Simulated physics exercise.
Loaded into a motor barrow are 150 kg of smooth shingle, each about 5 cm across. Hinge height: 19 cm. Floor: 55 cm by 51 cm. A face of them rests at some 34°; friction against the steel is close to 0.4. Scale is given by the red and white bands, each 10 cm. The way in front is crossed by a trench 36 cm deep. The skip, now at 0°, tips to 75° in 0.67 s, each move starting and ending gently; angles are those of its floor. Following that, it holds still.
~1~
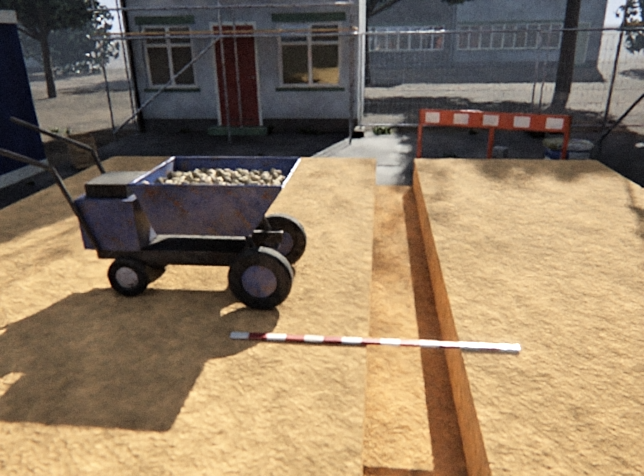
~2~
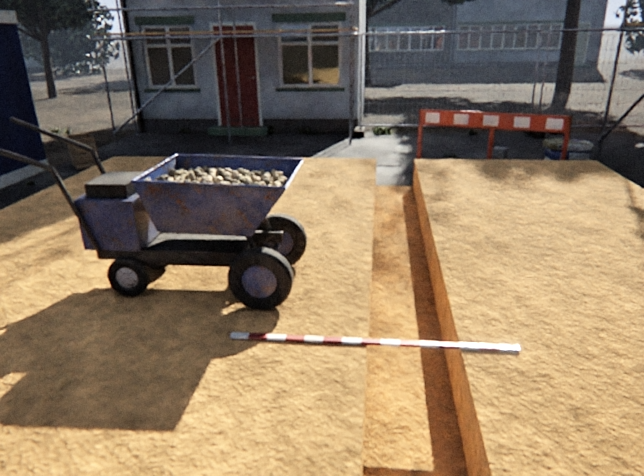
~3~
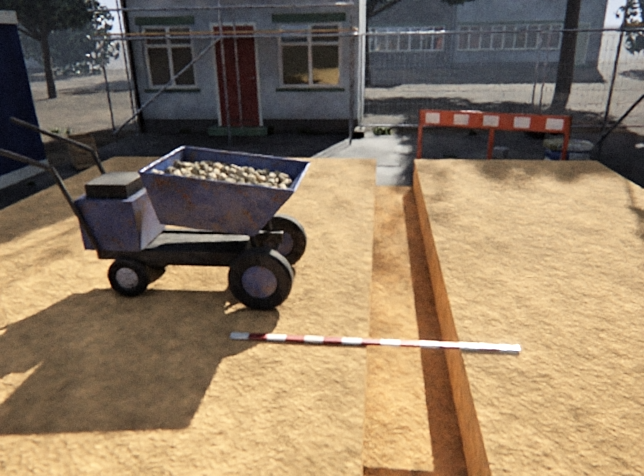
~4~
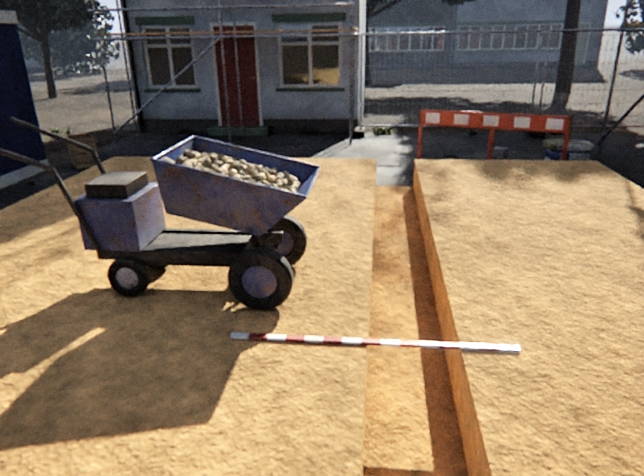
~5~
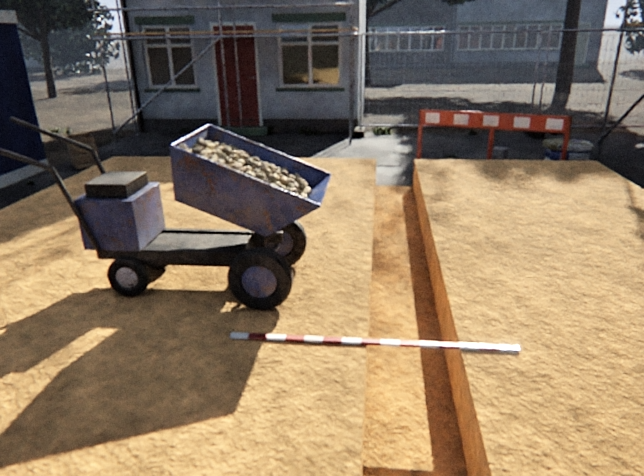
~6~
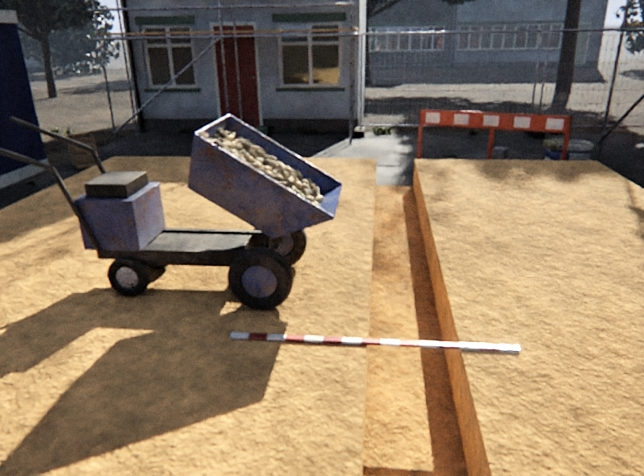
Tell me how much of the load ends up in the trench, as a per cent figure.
Some 99 per cent ends up in the trench.
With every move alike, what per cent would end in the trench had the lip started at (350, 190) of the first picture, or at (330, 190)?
First some 35, then 55 per cent.
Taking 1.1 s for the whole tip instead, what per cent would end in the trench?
Probably about 100 in a hundred.
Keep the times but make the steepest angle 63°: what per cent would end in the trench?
It would be near 85 per cent.
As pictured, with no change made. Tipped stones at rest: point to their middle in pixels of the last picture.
Centre estimate: Around (413, 330).
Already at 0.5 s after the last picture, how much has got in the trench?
About 45 per cent by then.
Then, 0.2 s after the last picture the floor is at 63°, 100 % in the skip; the foremost stones are at (357, 243).
Then, 0.5 s after the last picture the floor is at 75°, 56 % in the skip, 44 % in the trench; the foremost stones are at (439, 325).
Then, 0.8 s after the last picture the floor is at 75°, 10 % in the skip, 89 % in the trench, 1 % past the trench; the foremost stones are at (497, 297).
Then, 2.8 s after the last picture the floor is at 75°, 0 % in the skip, 99 % in the trench, 1 % past the trench; the foremost stones are at (539, 290).
